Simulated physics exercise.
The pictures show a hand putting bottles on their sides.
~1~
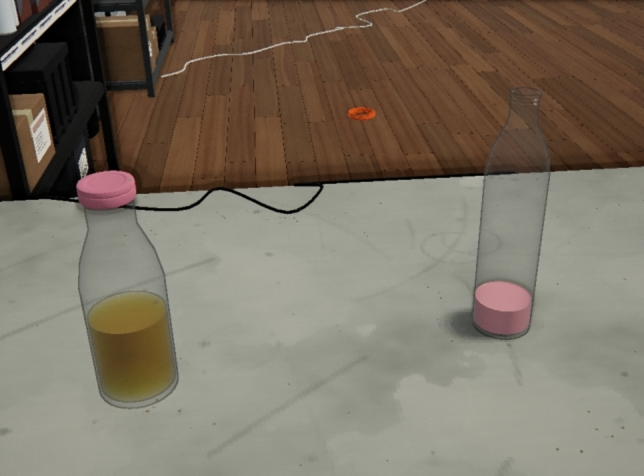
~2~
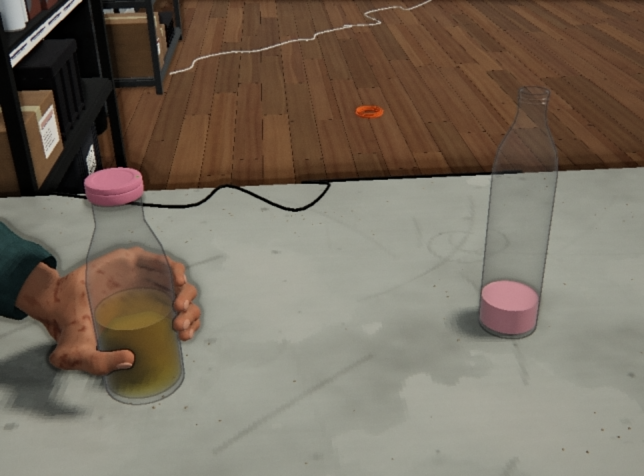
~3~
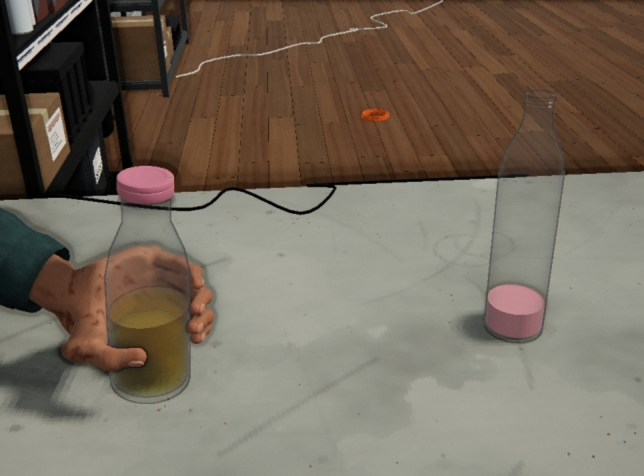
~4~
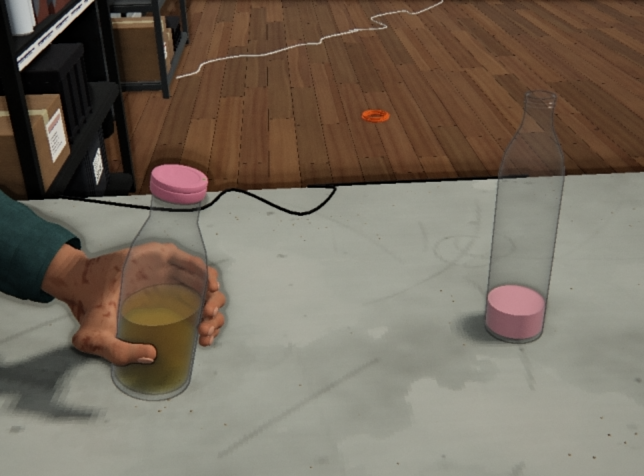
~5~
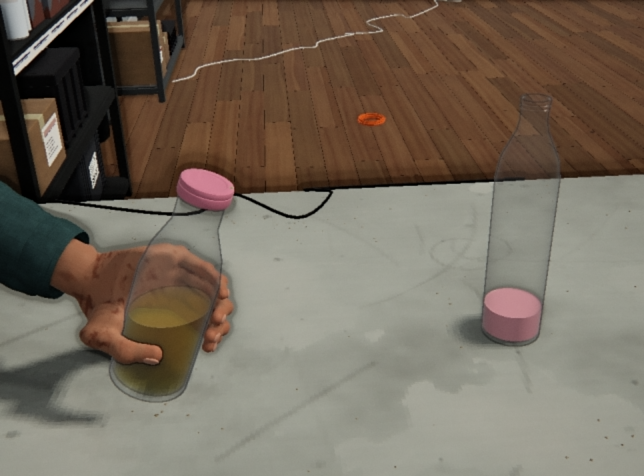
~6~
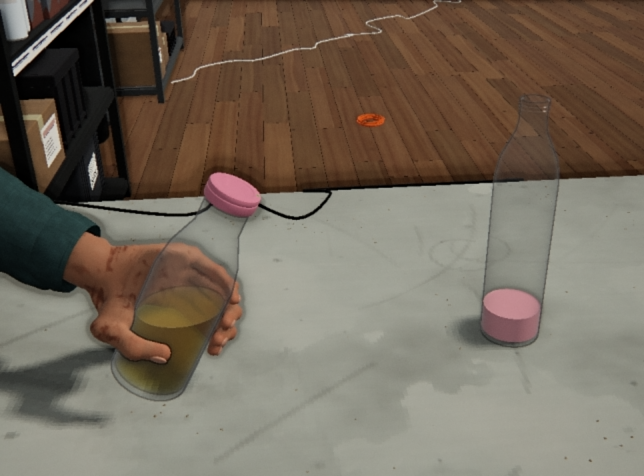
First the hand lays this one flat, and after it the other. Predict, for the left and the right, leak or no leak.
Left: No leak, right: No leak.
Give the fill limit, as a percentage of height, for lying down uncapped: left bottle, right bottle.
About 14 % and 24 %.
A moment on, the left bottle is nearly down; left bottle, all still inside.
Further on, the left bottle lies flat; left bottle, all still inside.
When it is over, both lie flat; left bottle, all still inside; right bottle, all still inside.
